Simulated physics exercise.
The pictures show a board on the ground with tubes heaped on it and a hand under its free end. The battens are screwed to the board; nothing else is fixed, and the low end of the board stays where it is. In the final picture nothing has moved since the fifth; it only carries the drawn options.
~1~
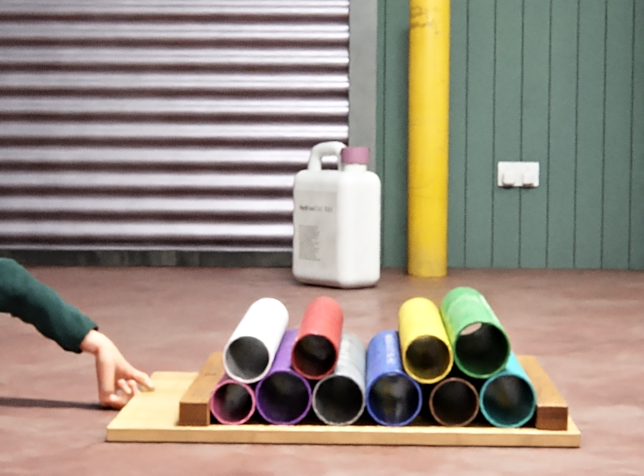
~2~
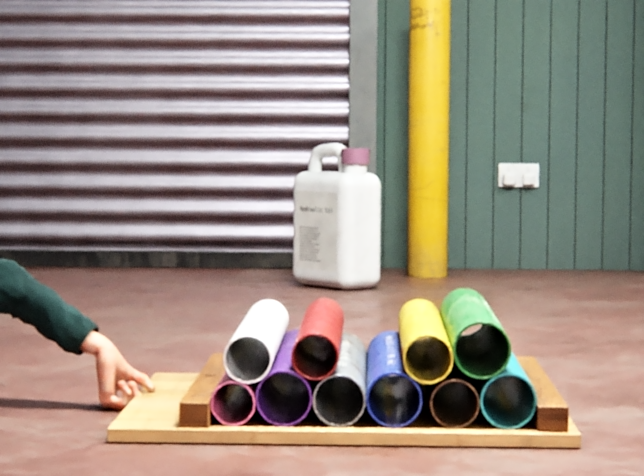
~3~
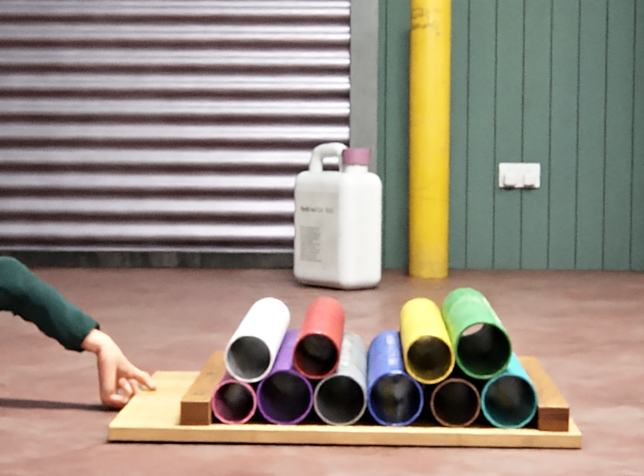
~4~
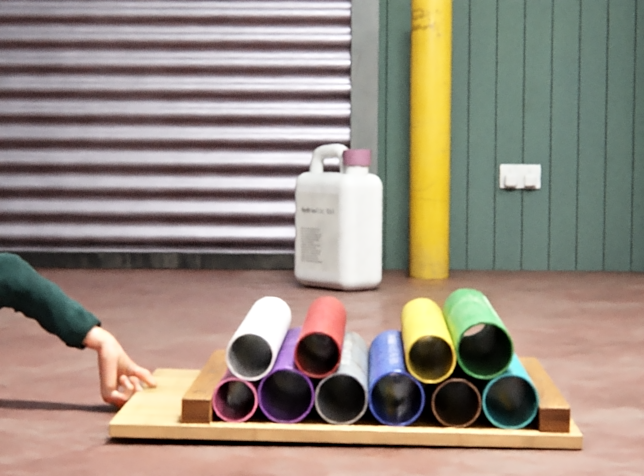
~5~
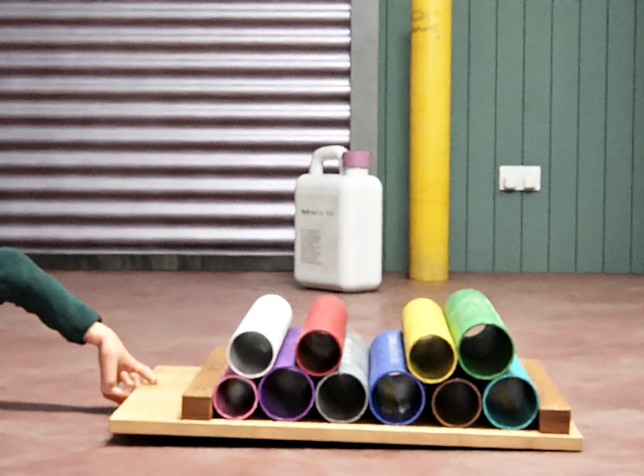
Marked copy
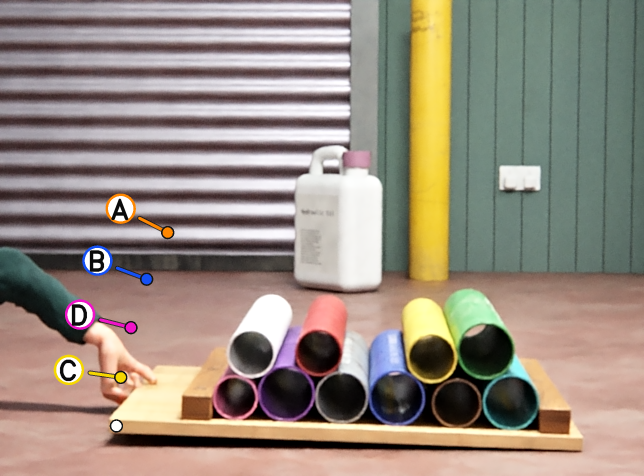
A hand slowly lifts the left end of a board stacked with colourful tubes slightly.
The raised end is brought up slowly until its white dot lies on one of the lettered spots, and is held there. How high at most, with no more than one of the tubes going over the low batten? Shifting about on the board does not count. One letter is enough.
No higher than B.
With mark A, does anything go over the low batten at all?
At A: Yes.
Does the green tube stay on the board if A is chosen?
No, with A.
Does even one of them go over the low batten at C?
At C: No.
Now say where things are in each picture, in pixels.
The first frame shows board (346, 394); pink tube (233, 402); purple tube (283, 397).
The second frame shows purple tube (284, 398); grey tube (339, 400).
The third frame shows board (347, 394); pink tube (234, 402); purple tube (285, 397); red tube (316, 356).
The fourth frame shows board (348, 393); pink tube (235, 400); purple tube (286, 395); brown tube (456, 403).
The fifth frame shows board (348, 392); pink tube (236, 397); purple tube (286, 393).
On the marked copy, A at (168, 233); B at (147, 279); C at (121, 377); D at (131, 328); the white dot at (117, 426).
Taking B. A third of the way, board at 14°.
Two thirds of the way, board at 20°.
When it is over, board at 20°, none over the low batten.
As for the rest, A two over the low batten (yellow, green); C none over the low batten; D none over the low batten.
